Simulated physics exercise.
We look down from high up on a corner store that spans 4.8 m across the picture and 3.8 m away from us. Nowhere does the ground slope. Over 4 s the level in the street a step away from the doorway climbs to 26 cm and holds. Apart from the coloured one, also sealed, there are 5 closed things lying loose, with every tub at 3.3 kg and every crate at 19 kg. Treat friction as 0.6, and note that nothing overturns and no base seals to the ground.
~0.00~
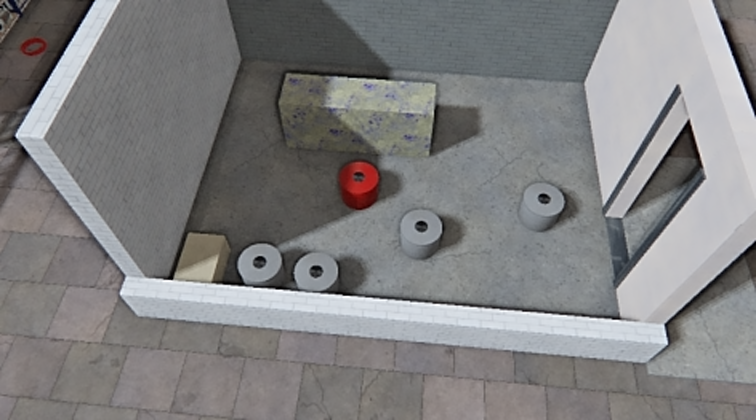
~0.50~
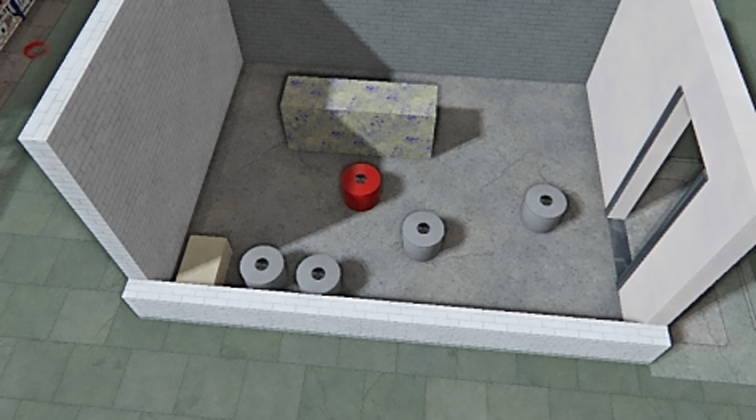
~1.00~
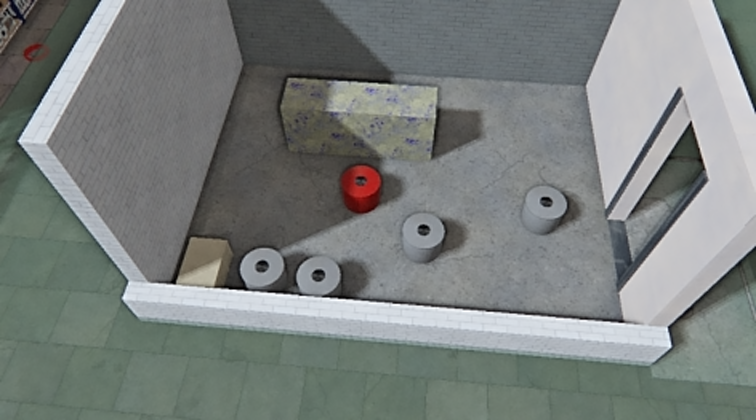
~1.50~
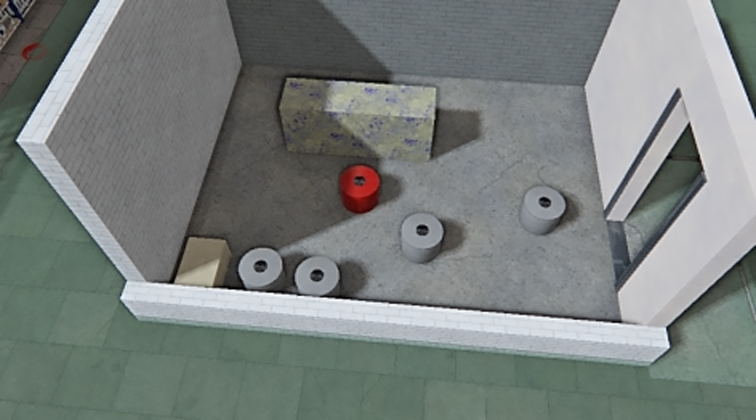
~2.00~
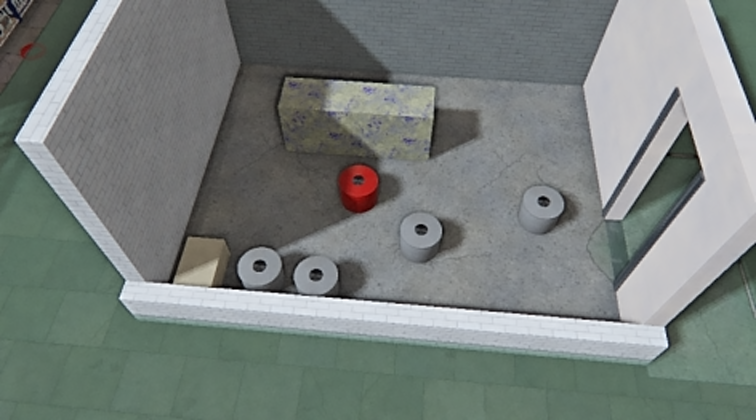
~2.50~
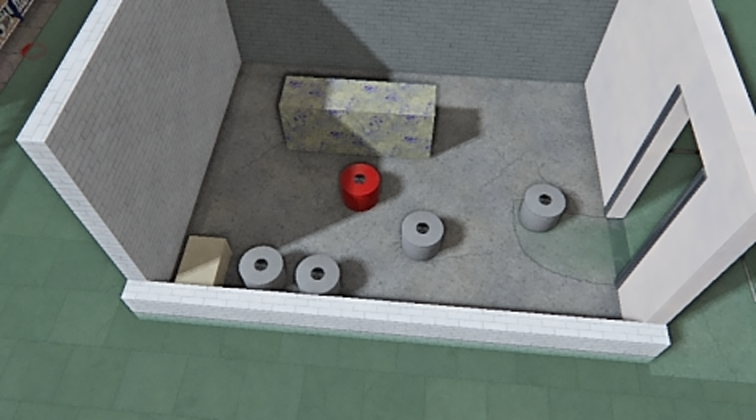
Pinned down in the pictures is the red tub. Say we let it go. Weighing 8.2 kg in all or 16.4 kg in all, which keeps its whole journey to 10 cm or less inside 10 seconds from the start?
Heavier.
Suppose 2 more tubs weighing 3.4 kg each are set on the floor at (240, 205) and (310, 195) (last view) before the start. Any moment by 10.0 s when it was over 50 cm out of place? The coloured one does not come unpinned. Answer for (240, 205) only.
That one is beyond the limit.
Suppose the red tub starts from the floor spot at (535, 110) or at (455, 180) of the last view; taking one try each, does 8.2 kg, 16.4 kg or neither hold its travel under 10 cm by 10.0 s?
Taking the two spots in turn, both keep it, then only the heavier keeps it.
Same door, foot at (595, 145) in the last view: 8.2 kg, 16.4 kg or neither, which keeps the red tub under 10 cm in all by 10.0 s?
With that change, you need the heavier one.
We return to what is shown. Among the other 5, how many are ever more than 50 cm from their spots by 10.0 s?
The total is 5.
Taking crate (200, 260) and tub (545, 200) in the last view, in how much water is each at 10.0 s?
Around 12 cm and 4 cm.
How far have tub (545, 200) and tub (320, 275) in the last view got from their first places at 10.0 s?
In that order: 250 cm, 120 cm.
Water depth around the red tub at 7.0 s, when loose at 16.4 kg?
5 cm, roughly.
After 3.5 s the red tub would be 0 cm from its start with 8.2 kg and 0 cm from its start with 16.4 kg; 0 cm of water round it then.
After 4.5 s the red tub would be 0 cm from its start with 8.2 kg and 0 cm from its start with 16.4 kg; 3 cm of water round it then.
After 7.0 s the red tub would be 93 cm from its start with 8.2 kg and 0 cm from its start with 16.4 kg; 5 cm of water round it then.
After 10.0 s the red tub would be 198 cm from its start with 8.2 kg and 0 cm from its start with 16.4 kg; 9 cm of water round it then.
